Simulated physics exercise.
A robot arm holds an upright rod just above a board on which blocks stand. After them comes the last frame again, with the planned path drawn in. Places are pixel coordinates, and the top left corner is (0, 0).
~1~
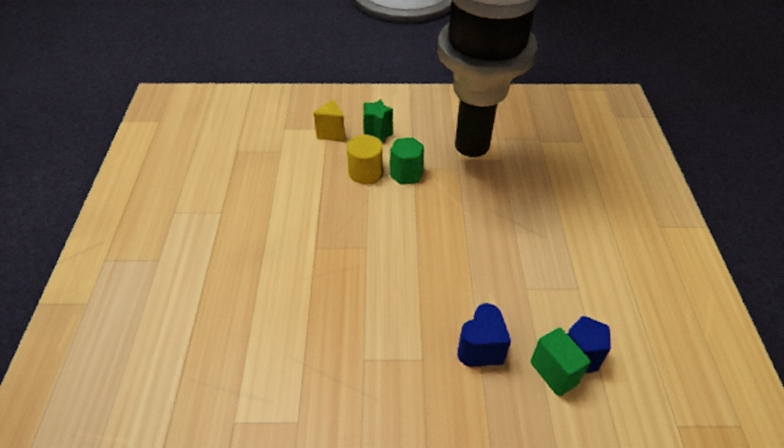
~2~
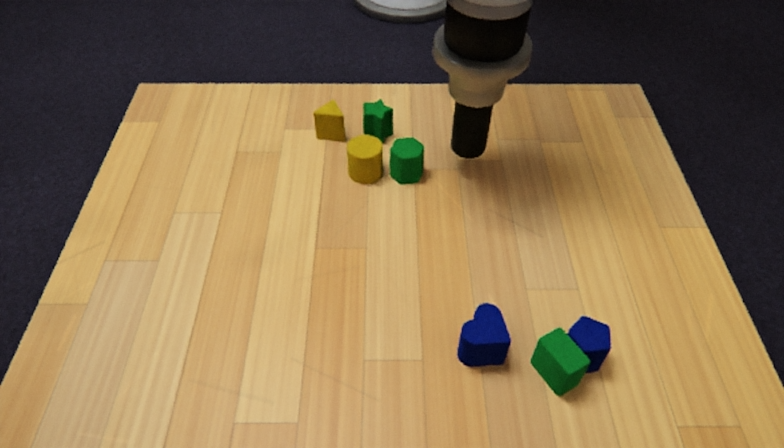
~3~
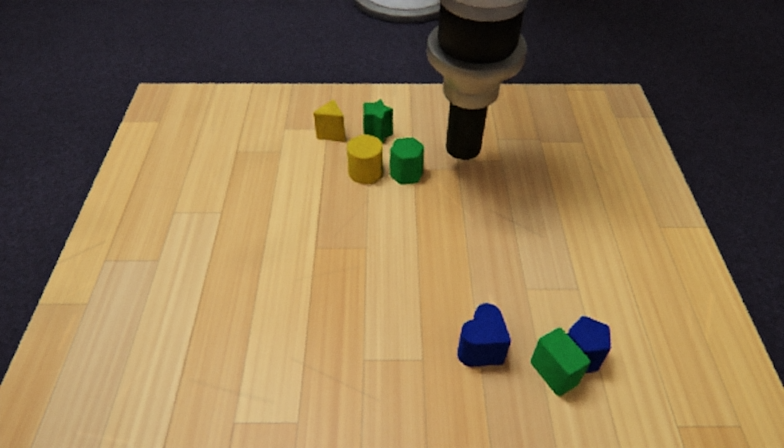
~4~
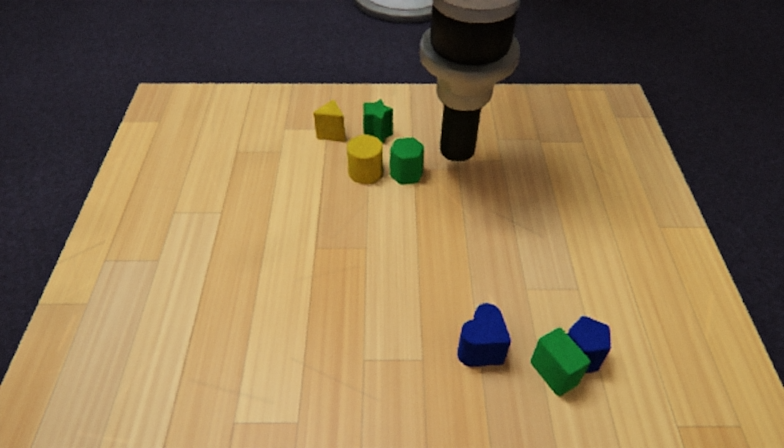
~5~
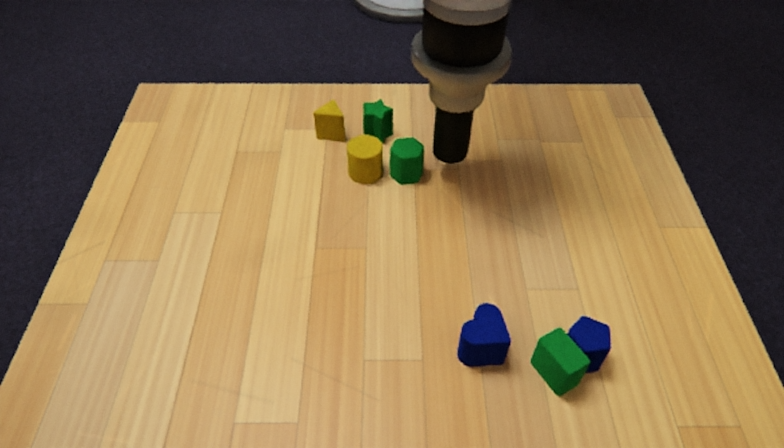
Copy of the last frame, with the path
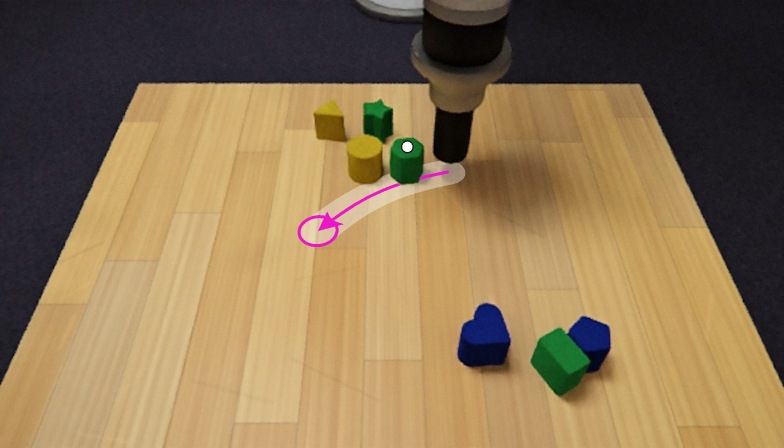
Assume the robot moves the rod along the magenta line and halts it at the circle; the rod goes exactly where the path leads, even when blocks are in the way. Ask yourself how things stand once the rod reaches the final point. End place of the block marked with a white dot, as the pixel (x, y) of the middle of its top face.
It sits at (319, 167).
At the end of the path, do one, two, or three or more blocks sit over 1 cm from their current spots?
My best guess is that a pair of blocks move over 1 cm.
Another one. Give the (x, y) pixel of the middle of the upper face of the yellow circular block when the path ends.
My best guess is (316, 142).
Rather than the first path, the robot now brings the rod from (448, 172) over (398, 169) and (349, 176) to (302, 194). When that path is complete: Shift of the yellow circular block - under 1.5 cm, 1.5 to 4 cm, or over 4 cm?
Displacement: Past 4 cm.
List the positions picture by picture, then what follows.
Tip of the rod (472, 147), middles of tops, yellow circular block (365, 145), green star block (377, 108), green hexagon (407, 147), in the first picture.
Rod (468, 148), nothing pushed, in the second picture.
Rod (463, 150), nothing pushed, in the third picture.
Rod (457, 151), nothing pushed, in the fourth picture.
Rod (450, 153), yellow circular block (365, 145), green star block (377, 108), green hexagon (407, 147), in the fifth picture.
The line goes from (448, 172) by way of (379, 192) to (318, 231); the dot is on the green hexagon.
On the path given first. One third of the way, rod (401, 165); yellow circular block (335, 146); green hexagon (365, 157).
Two thirds of the way, rod (357, 184); yellow circular block (316, 142); green hexagon (326, 164), turned 55° clockwise.
At the end, rod (316, 212); yellow circular block (316, 142); green star block unmoved; green hexagon (319, 167), turned 85° clockwise.
